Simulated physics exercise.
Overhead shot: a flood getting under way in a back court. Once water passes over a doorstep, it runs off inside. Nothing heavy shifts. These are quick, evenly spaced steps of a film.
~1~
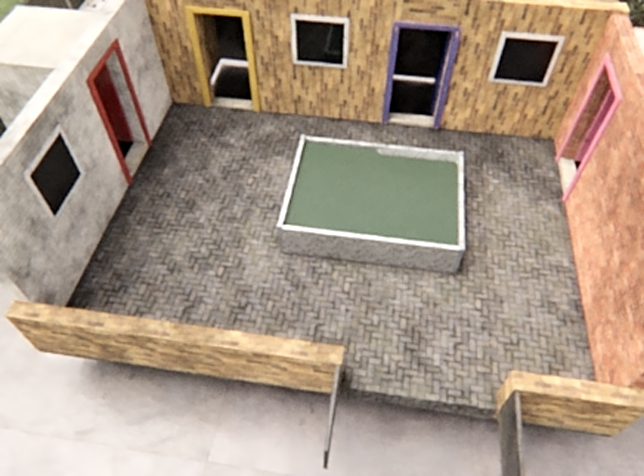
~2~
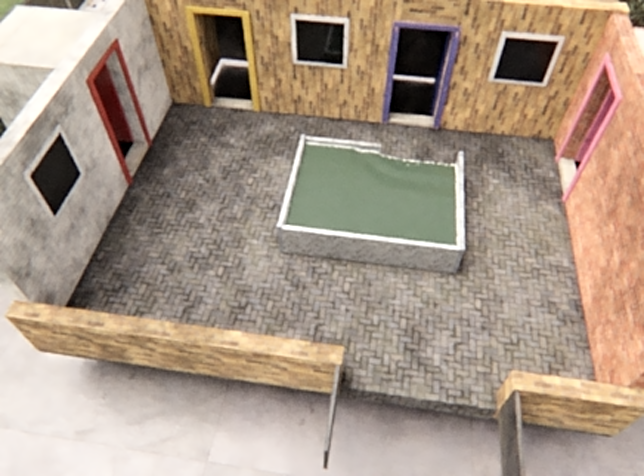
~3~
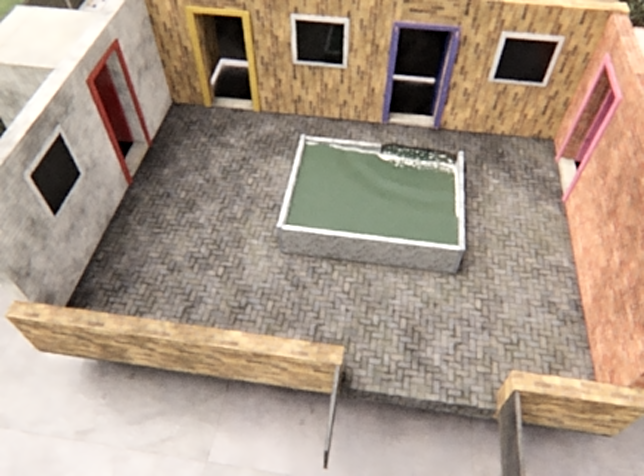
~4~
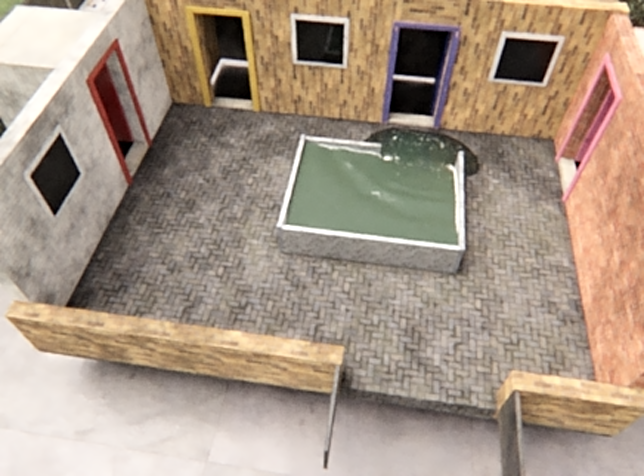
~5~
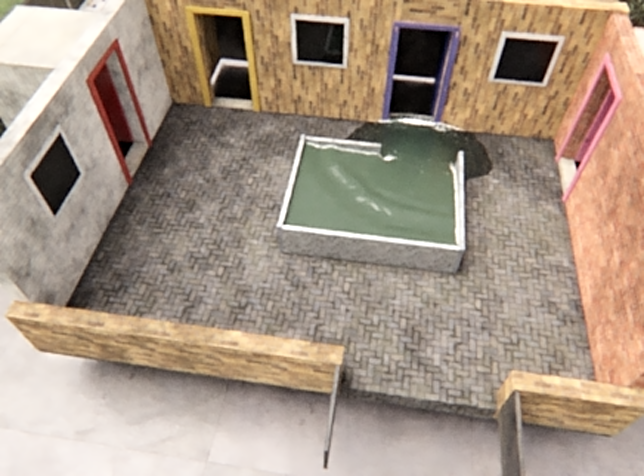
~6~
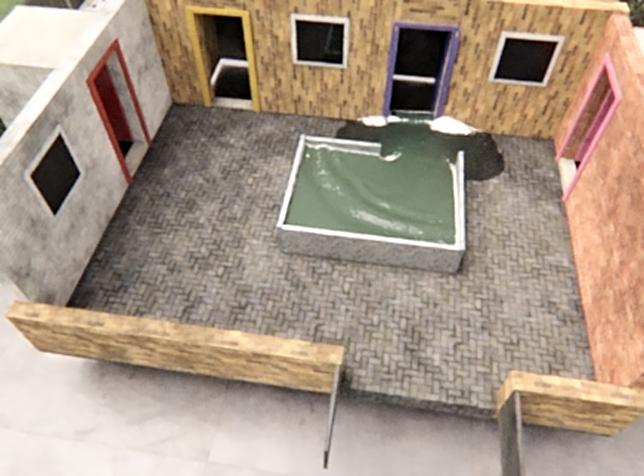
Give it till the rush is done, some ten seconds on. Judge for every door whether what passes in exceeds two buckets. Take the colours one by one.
As I see it, the blue door will be over the cap; the yellow door will be at or under the cap; the red door will be at or under the cap; the pink door will be over the cap.
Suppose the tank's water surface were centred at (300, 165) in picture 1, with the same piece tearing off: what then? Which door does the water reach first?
It's the blue one.
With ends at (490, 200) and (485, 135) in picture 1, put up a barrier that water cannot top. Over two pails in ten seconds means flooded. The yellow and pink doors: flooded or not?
Well, the yellow one doesn't get there, but the pink one doesn't get there.
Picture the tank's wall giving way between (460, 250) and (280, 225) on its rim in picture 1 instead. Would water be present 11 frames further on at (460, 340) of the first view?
By then I'd expect it to be drenched.
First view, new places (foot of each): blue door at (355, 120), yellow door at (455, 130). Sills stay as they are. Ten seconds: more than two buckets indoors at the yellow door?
Observation - yellow door ends up higher.
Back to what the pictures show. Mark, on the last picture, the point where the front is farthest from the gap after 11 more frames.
Somewhere near (222, 110).
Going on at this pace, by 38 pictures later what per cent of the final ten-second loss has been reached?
About 75 per cent.
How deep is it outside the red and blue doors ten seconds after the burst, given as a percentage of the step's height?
Near 50 and 130 in a hundred.
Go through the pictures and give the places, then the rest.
The first frame shows still water in the open tank at (375, 191).
In the second frame, the front is at a hidden place, out from the gap on the open tank's far side.
In the third frame, water pours out on the open tank's far side and has run to a hidden place.
In the fourth frame, the front is at (392, 131), out from the gap on the open tank's far side.
In the fifth frame, water pours out on the open tank's far side and has run to (463, 132).
In the sixth frame, water pours out on the open tank's far side and has run to (485, 134).
A moment on, water covers 10 % of the floor; the blue door far over two buckets in, the yellow door not reached, the red door not reached, the pink door not reached.
Next, water covers 20 % of the floor; the blue door far over two buckets in, the yellow door wet at the sill, nothing in, the red door not reached, the pink door wet at the sill, nothing in.
Then, water covers 35 % of the floor; the blue door far over two buckets in, the yellow door wet at the sill, nothing in, the red door not reached, the pink door over two buckets in.
Later, water covers 60 % of the floor; the blue door far over two buckets in, the yellow door wet at the sill, nothing in, the red door wet at the sill, nothing in, the pink door over two buckets in.
In the end, water covers 85 % of the floor; the blue door far over two buckets in, the yellow door under two buckets in, the red door wet at the sill, nothing in, the pink door over two buckets in.
